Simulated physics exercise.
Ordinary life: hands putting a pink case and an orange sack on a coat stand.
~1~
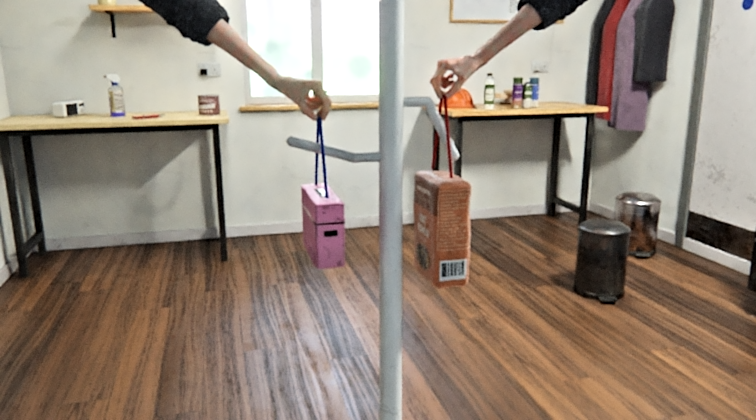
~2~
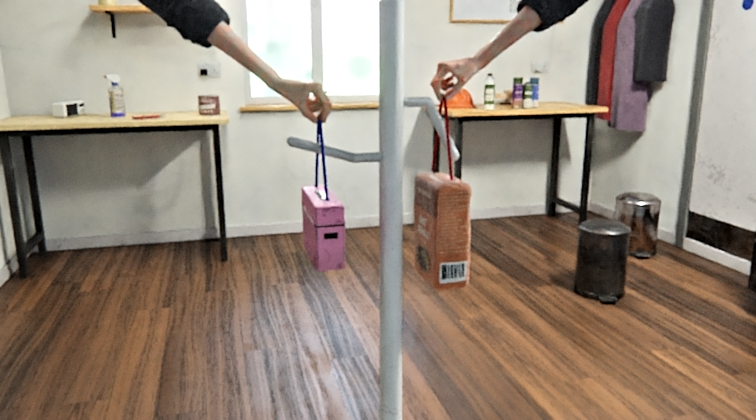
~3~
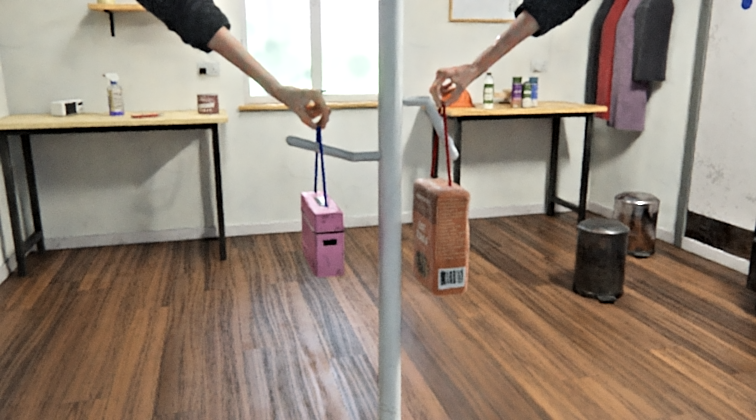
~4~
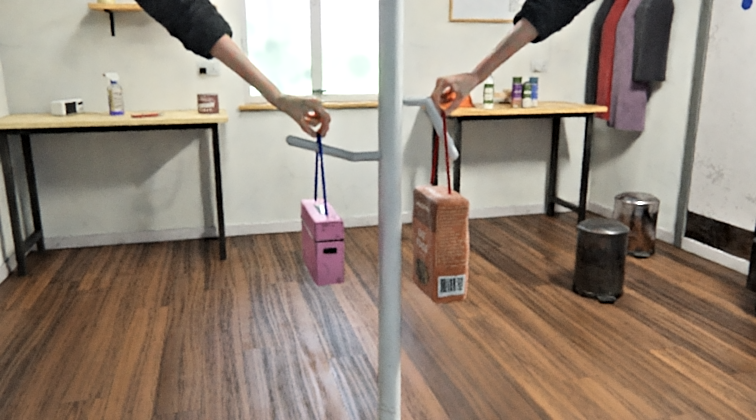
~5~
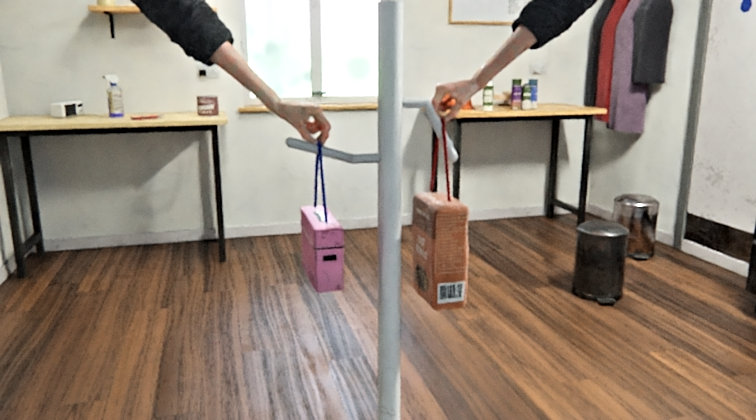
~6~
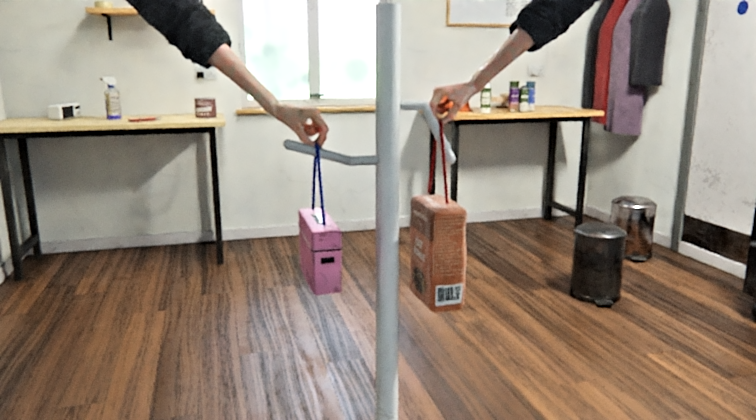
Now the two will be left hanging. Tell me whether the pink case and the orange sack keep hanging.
One by one: The pink case remains hung, the orange sack comes off.
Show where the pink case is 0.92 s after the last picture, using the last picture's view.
Around (366, 256).
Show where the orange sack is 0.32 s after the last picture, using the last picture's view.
Estimated pixel: (434, 361).
Then, 0.32 s after the last picture, pink case hanging near (325, 253); orange sack falling near (434, 361).
Then, 0.62 s after the last picture, pink case hanging near (345, 257); orange sack on the floor near (418, 400).
Then, 0.92 s after the last picture, pink case hanging near (366, 256); orange sack on the floor near (411, 395).
At rest, pink case hanging near (341, 258); orange sack on the floor near (412, 394). The pink case stays hanging and the orange sack drops to the floor.
